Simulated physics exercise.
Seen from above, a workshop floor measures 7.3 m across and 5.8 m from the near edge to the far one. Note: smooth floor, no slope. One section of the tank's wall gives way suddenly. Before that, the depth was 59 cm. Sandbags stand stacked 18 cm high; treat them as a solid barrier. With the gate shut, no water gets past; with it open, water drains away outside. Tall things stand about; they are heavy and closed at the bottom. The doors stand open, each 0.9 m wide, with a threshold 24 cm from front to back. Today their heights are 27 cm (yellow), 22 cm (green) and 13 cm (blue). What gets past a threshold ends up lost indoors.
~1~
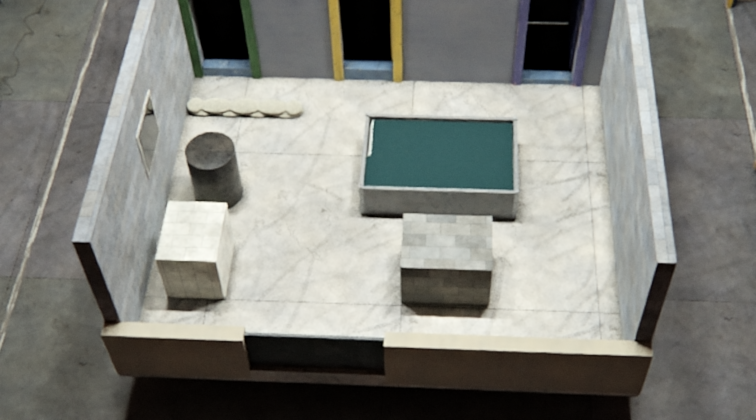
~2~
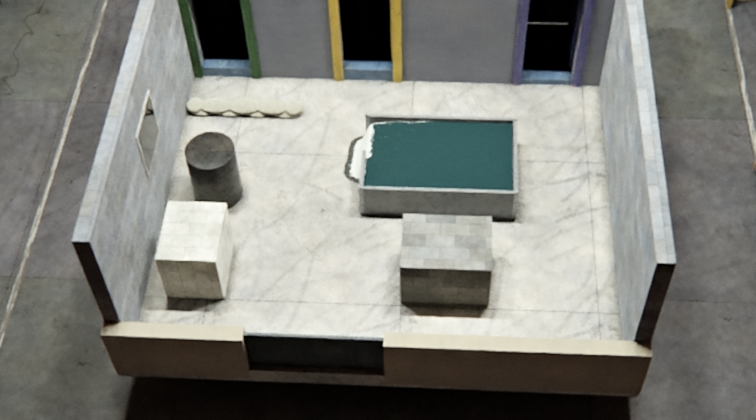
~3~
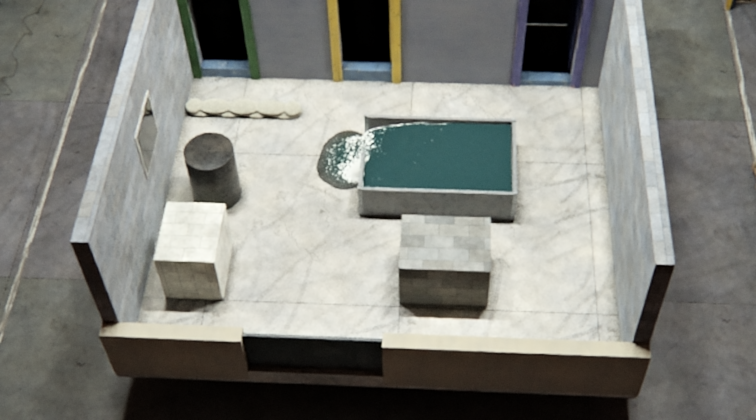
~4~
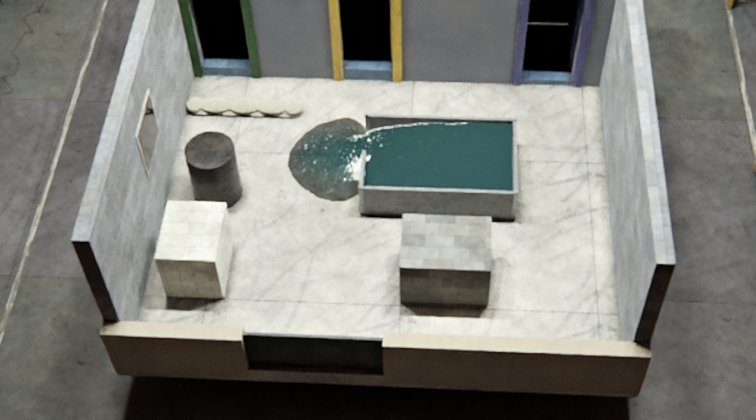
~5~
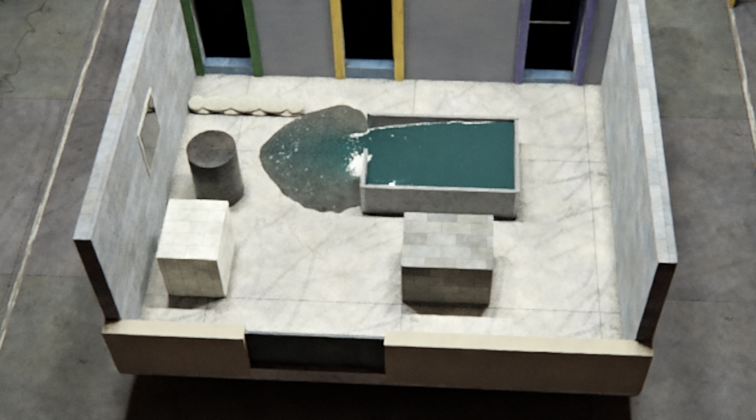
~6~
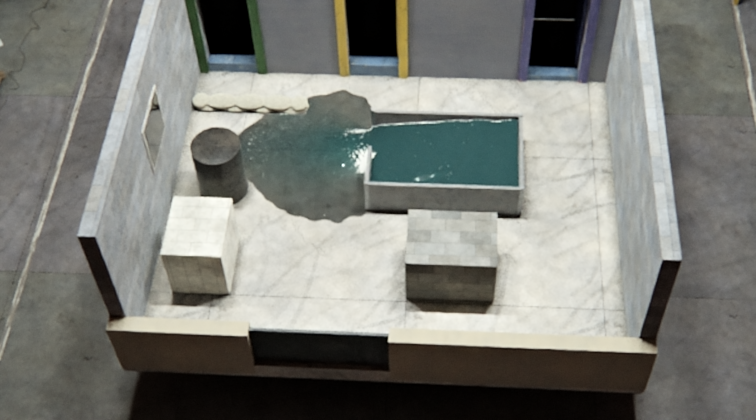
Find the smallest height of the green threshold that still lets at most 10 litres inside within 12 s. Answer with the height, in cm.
The smallest height is roughly 13 cm.
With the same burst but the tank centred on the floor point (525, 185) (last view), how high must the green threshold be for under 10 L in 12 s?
About 17 centimetres.
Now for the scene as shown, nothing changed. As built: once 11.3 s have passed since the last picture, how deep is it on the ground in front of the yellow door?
Roughly 4.5 cm deep.
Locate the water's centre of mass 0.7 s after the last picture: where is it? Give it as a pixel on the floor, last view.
(401, 167) or so.
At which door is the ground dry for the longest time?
Last: Blue.
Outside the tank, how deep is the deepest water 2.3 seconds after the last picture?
About 30 cm at most.
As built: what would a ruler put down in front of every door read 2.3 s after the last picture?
Yellow door: 4 cm; green door: 12 cm; blue door: 0 cm.
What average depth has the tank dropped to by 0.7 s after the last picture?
About 44 centimetres.
Then, 0.7 s after the last picture water covers 20 % of the floor, deepest (30 cm) near (362, 153); it has not reached the green door.
Then, 2.3 s after the last picture water covers 35 % of the floor, deepest (30 cm) near (201, 116); 12 cm at the green door, 0 litres in over its 22 cm threshold.
Then, 11.3 s after the last picture water covers 95 % of the floor, deepest (12 cm) near (624, 367); 8 cm at the green door, 0 litres in over its 22 cm threshold.
At the green door as built, the water peaked near 19 cm, 2.9 s after the last picture.
Run again over the same 12 s with other heights there, 14 litres in over 12 cm, 7 litres over 14 cm. The limit of 10 litres is kept from about 13 cm up.
